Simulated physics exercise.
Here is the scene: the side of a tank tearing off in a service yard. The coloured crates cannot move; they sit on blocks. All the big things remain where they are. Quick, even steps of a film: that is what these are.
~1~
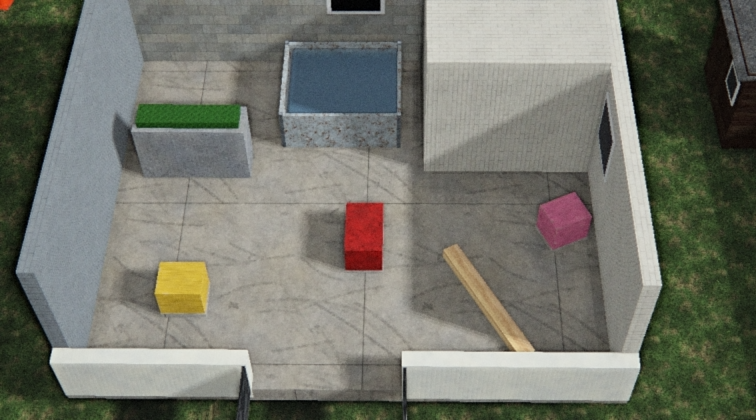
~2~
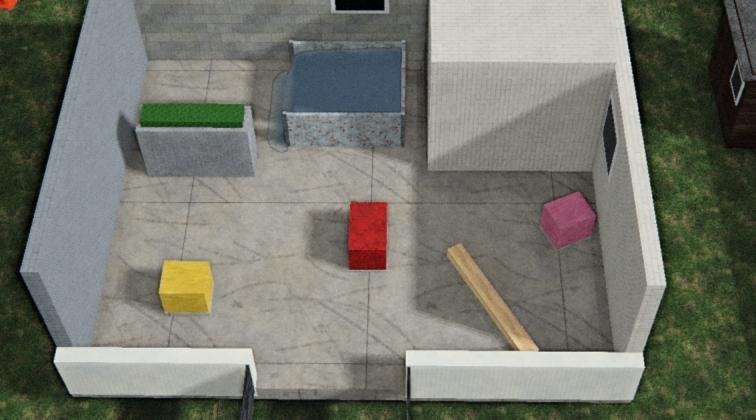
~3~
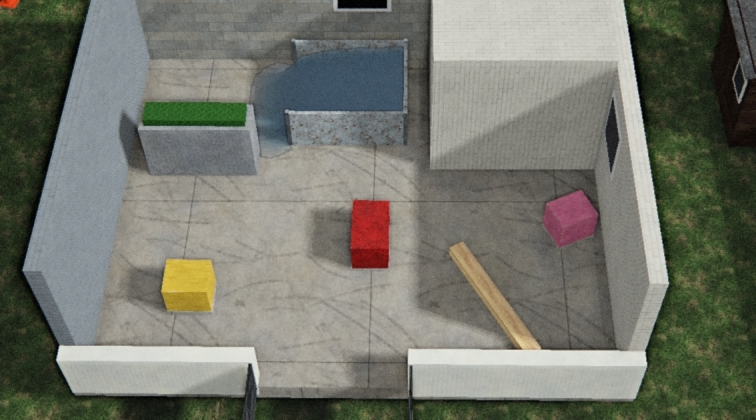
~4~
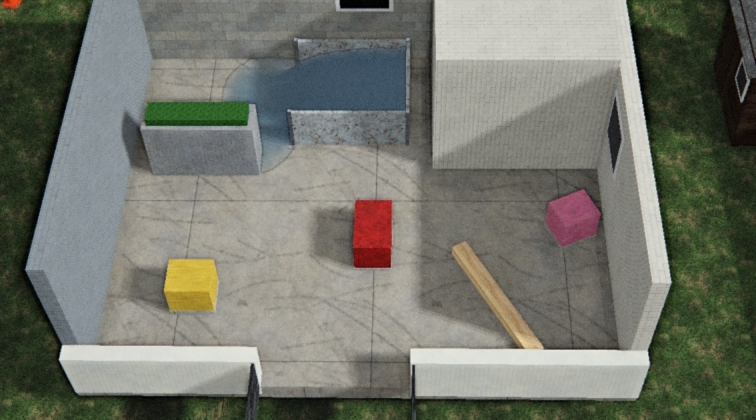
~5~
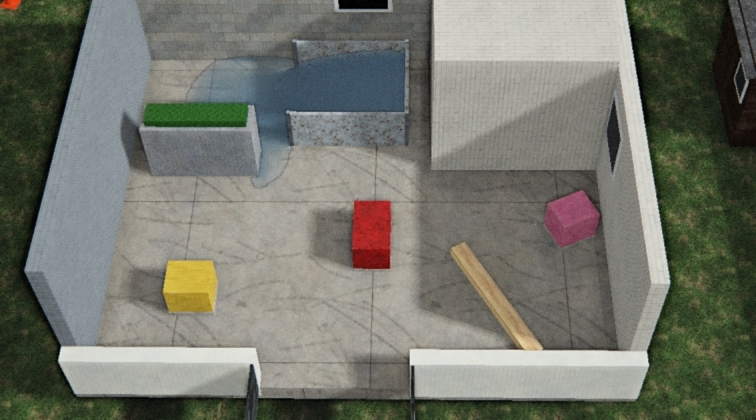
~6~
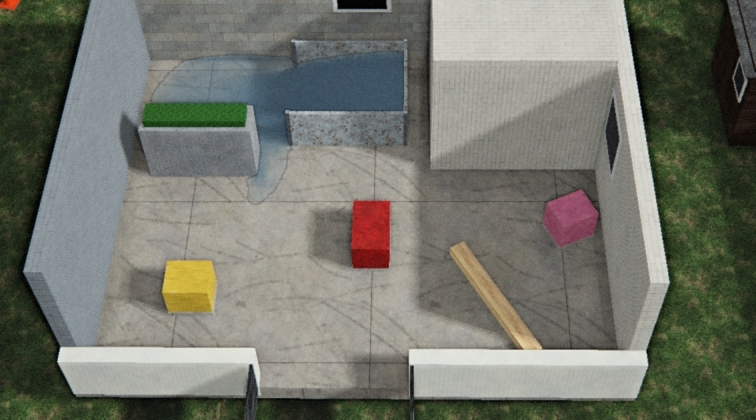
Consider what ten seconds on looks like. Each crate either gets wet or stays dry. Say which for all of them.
At the end, yellow crate: Not safe, red crate: Not safe, pink crate: Safe.
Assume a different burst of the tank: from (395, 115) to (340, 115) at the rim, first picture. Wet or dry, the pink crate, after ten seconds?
Result: Pink is swamped.
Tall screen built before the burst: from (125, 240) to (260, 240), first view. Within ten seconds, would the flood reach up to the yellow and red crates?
Yellow: Left dry; red: Flooded.
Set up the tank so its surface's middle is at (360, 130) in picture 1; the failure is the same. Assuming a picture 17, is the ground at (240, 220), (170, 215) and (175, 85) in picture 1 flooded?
As listed: Under water, under water, covered.
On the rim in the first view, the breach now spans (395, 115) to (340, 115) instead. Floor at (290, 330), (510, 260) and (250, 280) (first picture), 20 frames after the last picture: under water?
Going through them in turn: Reached by the flood, then reached by the flood, then reached by the flood.
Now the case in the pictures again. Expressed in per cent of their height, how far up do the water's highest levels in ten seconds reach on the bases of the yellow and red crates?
The first reaches around 140 in a hundred, the second around 220.
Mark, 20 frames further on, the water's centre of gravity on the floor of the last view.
At about (226, 136).
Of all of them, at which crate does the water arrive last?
I'd say the pink one is last.
A moment on, water covers 20 % of the floor; the yellow crate not reached, the red crate not reached, the pink crate not reached.
Next, water covers 25 % of the floor; the yellow crate water round its plinth, the red crate not reached, the pink crate not reached.
Then, water covers 35 % of the floor; the yellow crate water round its plinth, the red crate water round its plinth, the pink crate not reached.
Later, water covers 65 % of the floor; the yellow crate water round its plinth, the red crate water round its plinth, the pink crate not reached.
In the end, water covers 80 % of the floor; the yellow crate was topped, the red crate was topped, the pink crate stayed above the water.
